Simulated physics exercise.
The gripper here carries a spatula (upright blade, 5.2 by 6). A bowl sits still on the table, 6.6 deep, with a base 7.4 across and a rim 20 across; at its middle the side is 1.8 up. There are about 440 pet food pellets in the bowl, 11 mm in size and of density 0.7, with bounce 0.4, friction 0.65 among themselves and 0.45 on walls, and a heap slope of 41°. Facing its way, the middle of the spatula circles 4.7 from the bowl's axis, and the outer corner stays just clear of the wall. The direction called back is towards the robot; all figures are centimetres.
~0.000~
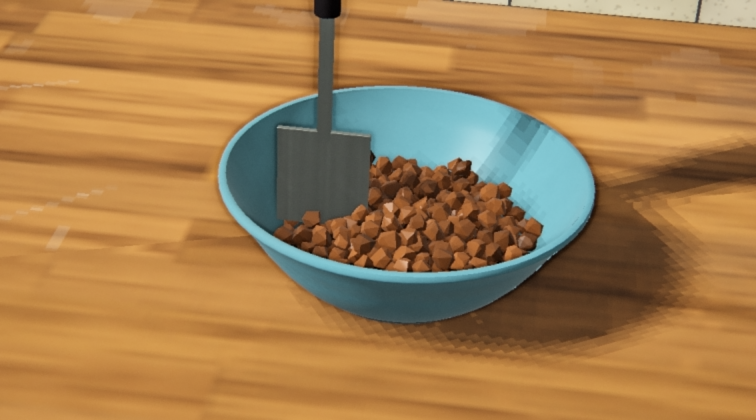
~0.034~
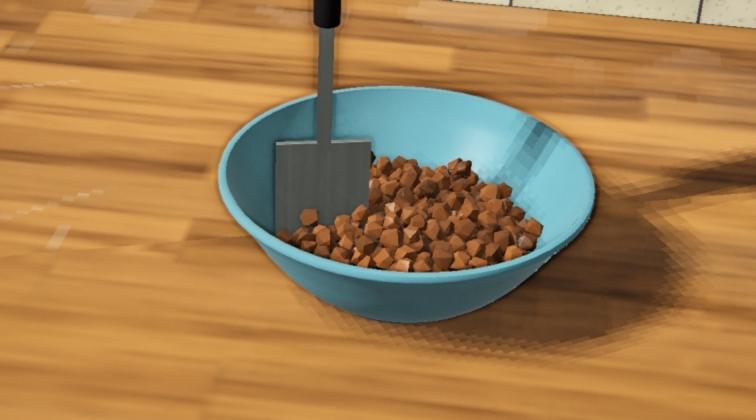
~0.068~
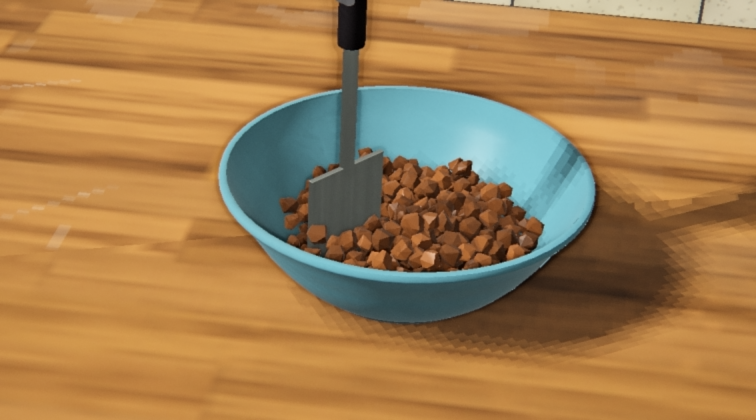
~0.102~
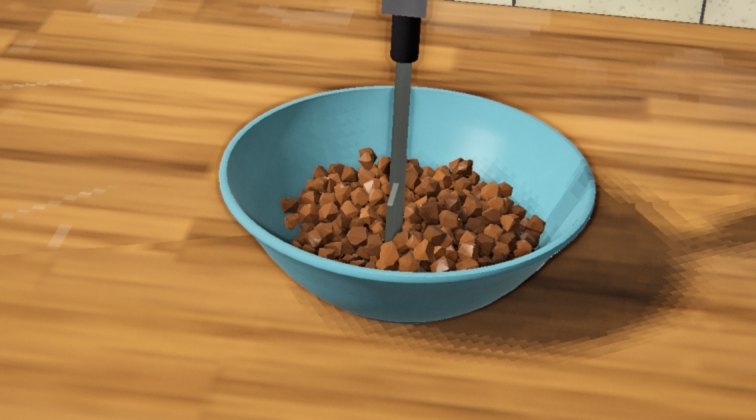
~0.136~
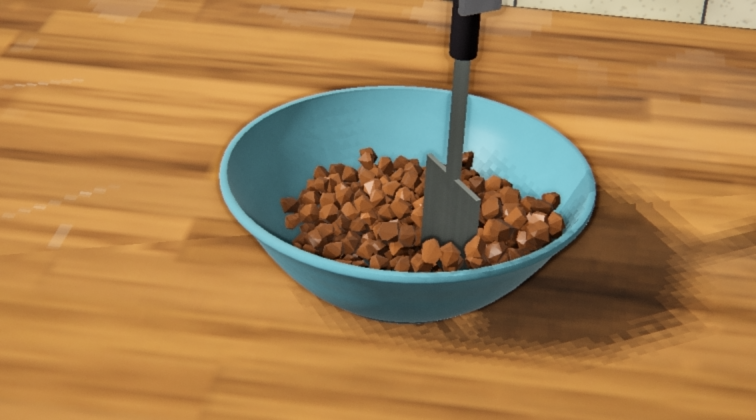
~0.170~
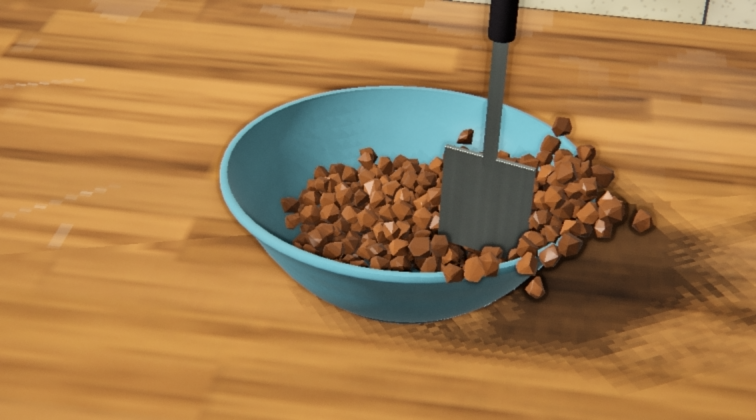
In this clip, an upright spatula in a blue bowl of brown pellets sweeps from the left side to the right, turning as it moves and pushing pellets against the right side, where several go over the rim.
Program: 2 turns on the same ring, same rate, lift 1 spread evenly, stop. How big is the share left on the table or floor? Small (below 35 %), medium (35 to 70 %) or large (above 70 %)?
It is medium.
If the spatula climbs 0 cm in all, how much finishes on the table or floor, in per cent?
Near 55 in a hundred.
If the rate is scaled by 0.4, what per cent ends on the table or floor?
That gives some 15 percent.
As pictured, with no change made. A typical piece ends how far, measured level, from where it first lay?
Roughly 12 cm.
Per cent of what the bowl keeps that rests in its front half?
55 %.
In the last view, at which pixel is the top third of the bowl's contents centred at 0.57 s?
(440, 242).
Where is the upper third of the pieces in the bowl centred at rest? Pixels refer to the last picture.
Near (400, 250).
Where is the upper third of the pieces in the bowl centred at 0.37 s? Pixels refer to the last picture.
Roughly pixel (296, 207).
After 0.37 s, 16° round, highest piece 12 above the table; 306 in the bowl, 58 on the table or floor, 74 in flight or on the tool.
After 0.57 s, 231° round, highest piece 9 above the table; 258 in the bowl, 157 on the table or floor, 23 in flight or on the tool.
After 0.87 s, 0° round, highest piece 5 above the table; 252 in the bowl, 186 on the table or floor.
After 1.57 s, 0° round, highest piece 5 above the table; 252 in the bowl, 186 on the table or floor.
At rest, 252 in the bowl, 186 on the table or floor. That is 42 % on the table or floor.
